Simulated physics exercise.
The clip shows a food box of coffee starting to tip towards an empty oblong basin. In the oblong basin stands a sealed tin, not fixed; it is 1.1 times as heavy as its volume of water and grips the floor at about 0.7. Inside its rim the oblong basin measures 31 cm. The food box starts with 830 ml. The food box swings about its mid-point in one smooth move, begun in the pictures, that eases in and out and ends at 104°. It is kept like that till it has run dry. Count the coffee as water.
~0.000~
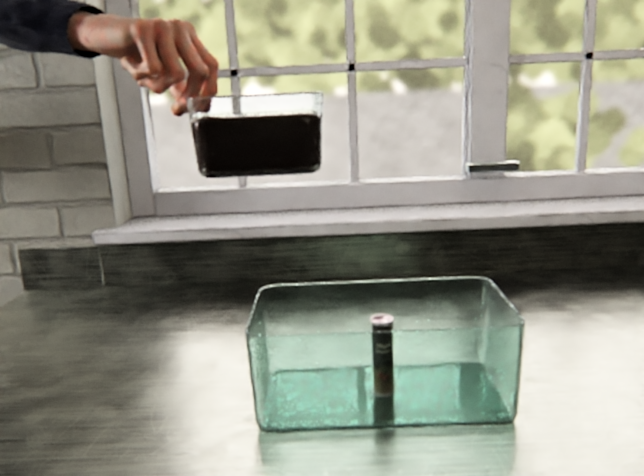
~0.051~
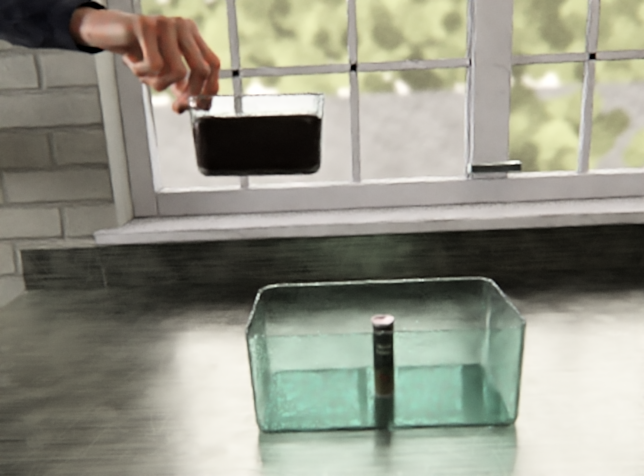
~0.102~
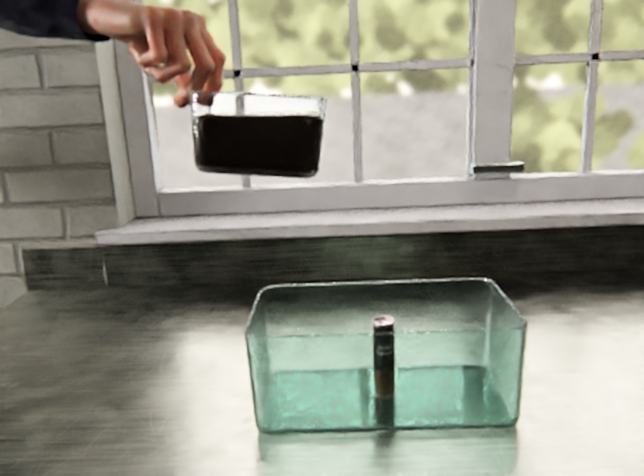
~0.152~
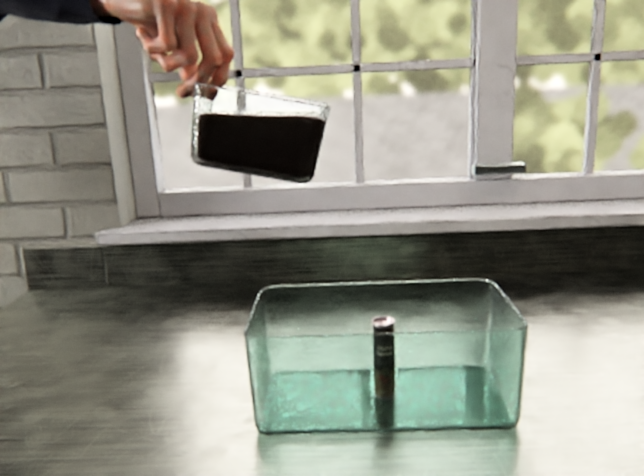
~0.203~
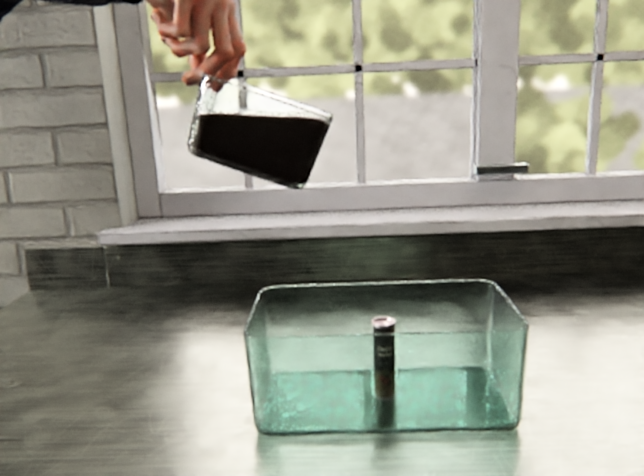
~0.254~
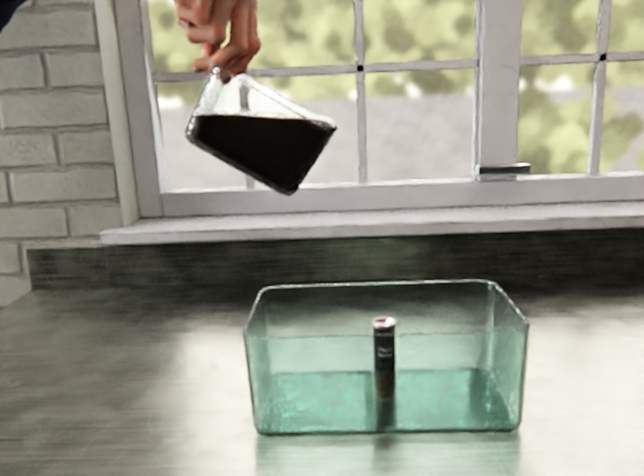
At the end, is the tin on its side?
It keeps standing.
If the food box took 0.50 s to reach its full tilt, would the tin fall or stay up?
Then it remains upright.
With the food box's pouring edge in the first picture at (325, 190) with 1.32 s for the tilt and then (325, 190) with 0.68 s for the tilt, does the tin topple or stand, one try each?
First it stays up; then it topples.
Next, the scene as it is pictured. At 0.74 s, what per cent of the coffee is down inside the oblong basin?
About 82 per cent.
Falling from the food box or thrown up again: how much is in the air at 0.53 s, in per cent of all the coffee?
Some 56 per cent.
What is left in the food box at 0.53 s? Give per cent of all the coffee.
Near 30 in a hundred.
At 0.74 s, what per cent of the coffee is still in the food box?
About 6 per cent.
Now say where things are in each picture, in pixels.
It leans 0°; its right rim is at (321, 94); the coffee meets the walls at (202, 118) and (320, 113); the oblong basin's rim runs from (253, 310) to (506, 300); the tin's top is at (382, 322), in the first frame.
It leans 1°; its right rim is at (323, 96); the coffee meets the walls at (202, 117) and (321, 113), in the second frame.
It leans 6°; its right rim is at (326, 100); the coffee meets the walls at (205, 116) and (323, 114), in the third frame.
It leans 12°; its right rim is at (329, 108); the coffee meets the walls at (205, 115) and (325, 115), in the fourth frame.
It leans 21°; its right rim is at (332, 118); the coffee meets the walls at (205, 116) and (329, 116), in the fifth frame.
It leans 32°; its right rim is at (333, 131); the coffee meets the walls at (203, 116) and (331, 120); 2 per cent is over the edge, in the sixth frame.
After 0.53 s the tilt is 92° and 30 per cent is still to pour; the tin stands where it began.
After 0.74 s the tilt is 104° and 6 per cent is still to pour; the tin stands where it began.
After 0.95 s the tilt is 104° and 0 per cent is still to pour; the tin stands where it began.
After 1.18 s the tilt is 104° and 0 per cent is still to pour; the tin stands where it began.
In the end the tin stands where it began.
